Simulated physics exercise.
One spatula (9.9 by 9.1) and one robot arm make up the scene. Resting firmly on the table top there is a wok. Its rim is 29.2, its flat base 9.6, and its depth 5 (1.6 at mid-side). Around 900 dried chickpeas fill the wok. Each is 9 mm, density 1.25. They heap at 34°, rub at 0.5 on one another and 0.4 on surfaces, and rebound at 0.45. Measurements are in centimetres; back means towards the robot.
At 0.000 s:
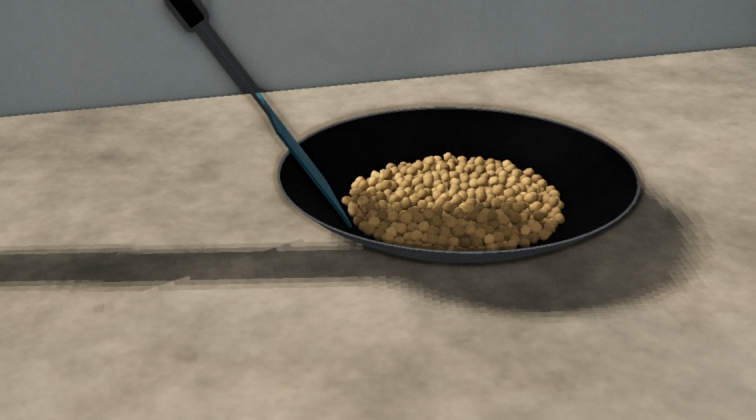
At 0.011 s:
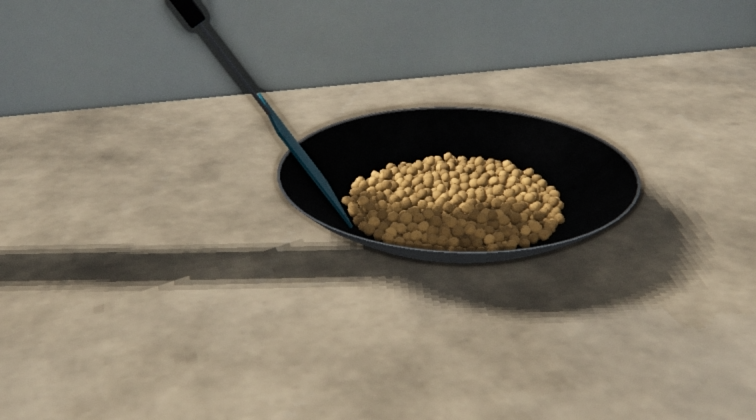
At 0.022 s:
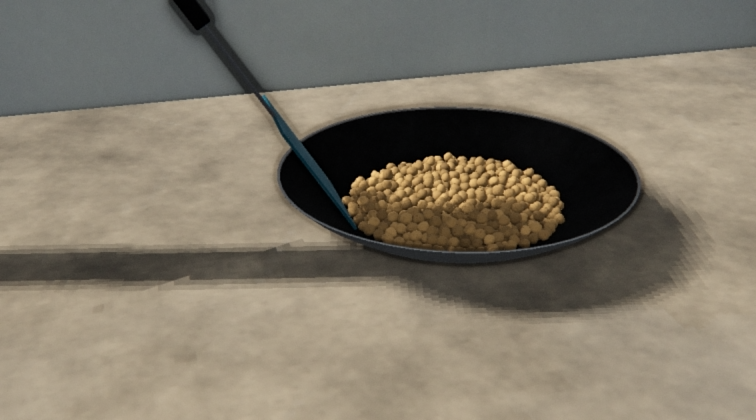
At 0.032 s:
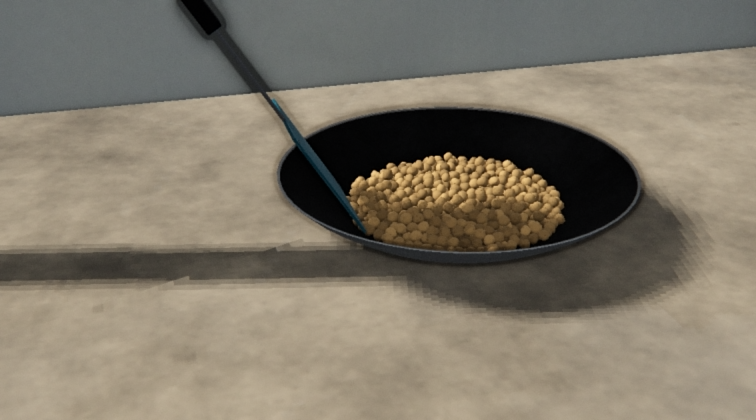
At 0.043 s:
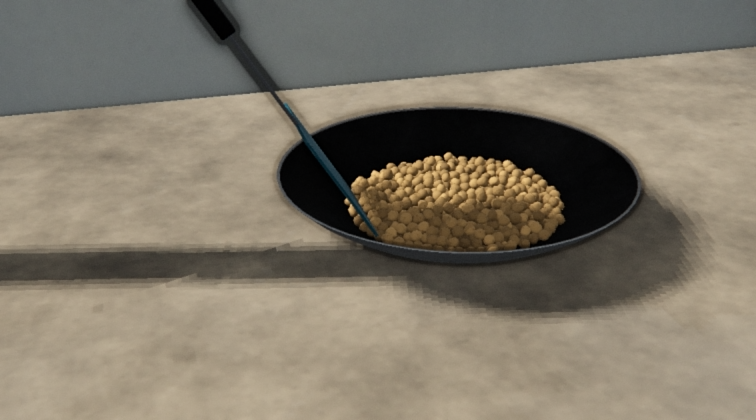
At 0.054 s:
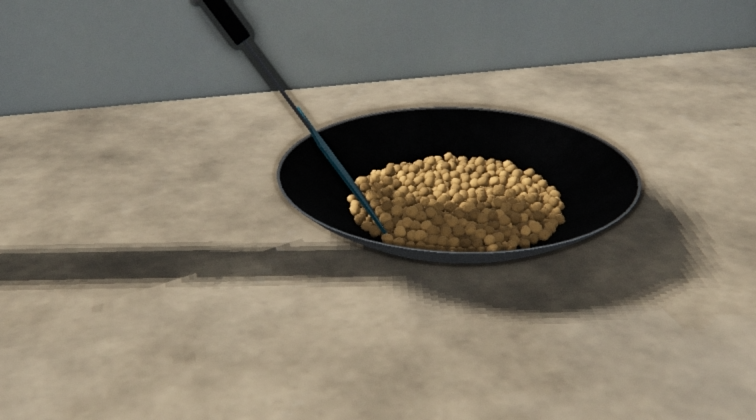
On a mottled beige table top, a black wok holds a heap of dried chickpeas. A blue spatula with a black handle, slanting in from the upper left, shifts slightly rightward along the heap's near left edge.
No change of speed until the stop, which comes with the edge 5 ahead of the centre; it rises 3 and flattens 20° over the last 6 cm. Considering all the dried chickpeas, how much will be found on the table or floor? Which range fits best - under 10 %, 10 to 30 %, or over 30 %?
The range that fits: Under 10 %.
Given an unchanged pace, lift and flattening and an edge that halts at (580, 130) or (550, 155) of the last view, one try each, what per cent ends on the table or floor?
About 45 and 35 per cent.
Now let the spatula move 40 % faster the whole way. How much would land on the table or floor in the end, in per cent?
The share on the table or floor would be about 20 percent.
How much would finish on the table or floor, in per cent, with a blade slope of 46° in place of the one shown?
I'd expect near 5 percent then.
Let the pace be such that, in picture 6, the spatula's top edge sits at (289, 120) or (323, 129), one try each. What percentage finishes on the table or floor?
Roughly 0 per cent, then roughly 20 per cent.
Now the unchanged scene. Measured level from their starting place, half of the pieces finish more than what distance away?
I'd estimate close to 5 centimetres.
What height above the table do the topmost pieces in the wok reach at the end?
It reaches about 6.0 cm.
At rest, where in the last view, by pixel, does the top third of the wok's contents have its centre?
Close to pixel (562, 167).
After 0.10 s, sloping 58°, highest piece 7 above the table; 900 in the wok.
After 0.14 s, sloping 51°, highest piece 8 above the table; 900 in the wok.
After 0.37 s, sloping 38°, highest piece 21 above the table; 853 in the wok, 25 on the table or floor, 22 on the blade or in flight.
After 1.42 s, sloping 38°, highest piece 6 above the table; 851 in the wok, 49 on the table or floor.
In the end, 851 in the wok, 49 on the table or floor. That is 5 % on the table or floor.
